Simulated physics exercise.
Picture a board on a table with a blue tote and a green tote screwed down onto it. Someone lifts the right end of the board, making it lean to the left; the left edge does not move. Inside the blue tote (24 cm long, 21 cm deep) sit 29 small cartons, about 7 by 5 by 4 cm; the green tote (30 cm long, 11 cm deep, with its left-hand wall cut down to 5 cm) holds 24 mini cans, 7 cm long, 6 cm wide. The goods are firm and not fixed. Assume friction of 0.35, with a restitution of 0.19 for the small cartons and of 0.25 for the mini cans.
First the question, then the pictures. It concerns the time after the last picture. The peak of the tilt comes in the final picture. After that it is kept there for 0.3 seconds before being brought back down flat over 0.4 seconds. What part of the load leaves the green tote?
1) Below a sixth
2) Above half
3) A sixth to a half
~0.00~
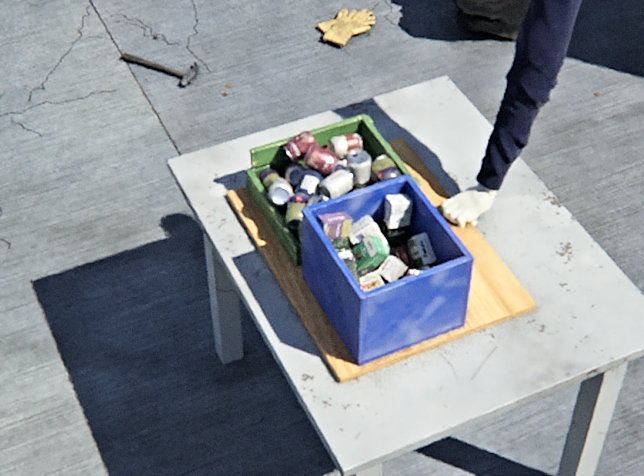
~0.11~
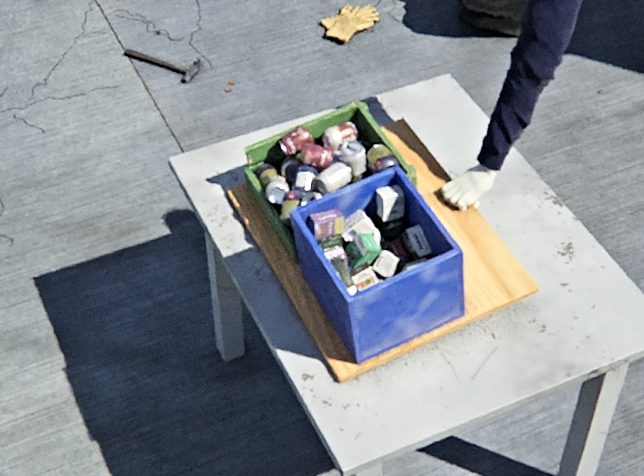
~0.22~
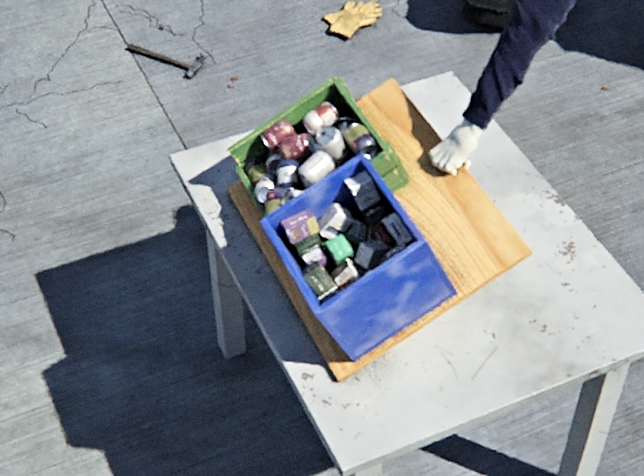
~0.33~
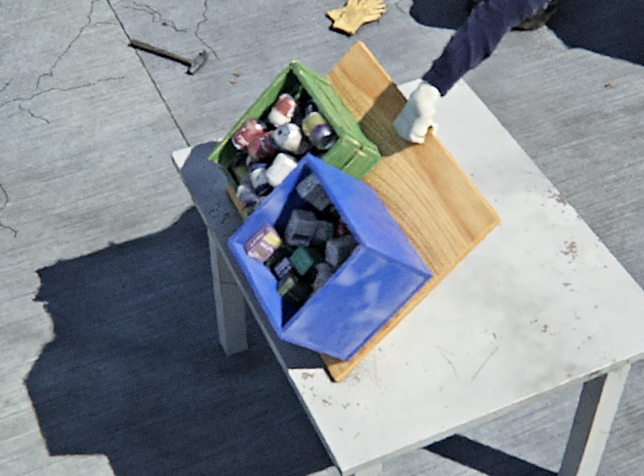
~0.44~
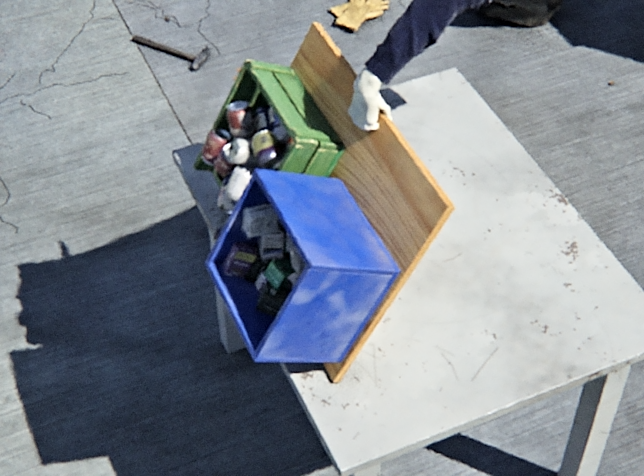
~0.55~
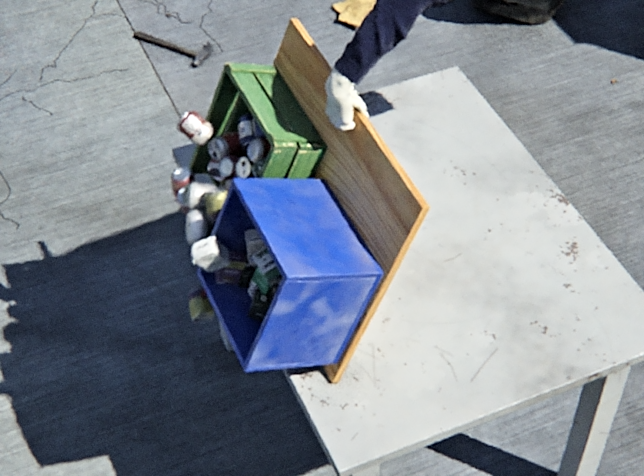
2.
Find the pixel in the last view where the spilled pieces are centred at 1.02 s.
I'd point to somewhere close to (146, 445).
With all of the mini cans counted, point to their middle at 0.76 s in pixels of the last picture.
Somewhere around pixel (204, 231).
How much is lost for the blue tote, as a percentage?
Blue tote, 10 in a hundred gone.
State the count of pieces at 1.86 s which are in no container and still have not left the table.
Roughly 0.
After 0.76 s, tilt 68°; the blue tote is down by 2 of 29 and the green tote is down by 14 of 24.
After 1.02 s, tilt 42°; the blue tote is down by 2 of 29 and the green tote is down by 19 of 24.
After 1.39 s, tilt 0°; the blue tote is down by 2 of 29 and the green tote is down by 19 of 24.
Outcome (at 1.86 s), the blue tote is down by 2 of 29 and the green tote is down by 19 of 24. Asked share, 19 of 24, 79 per cent.
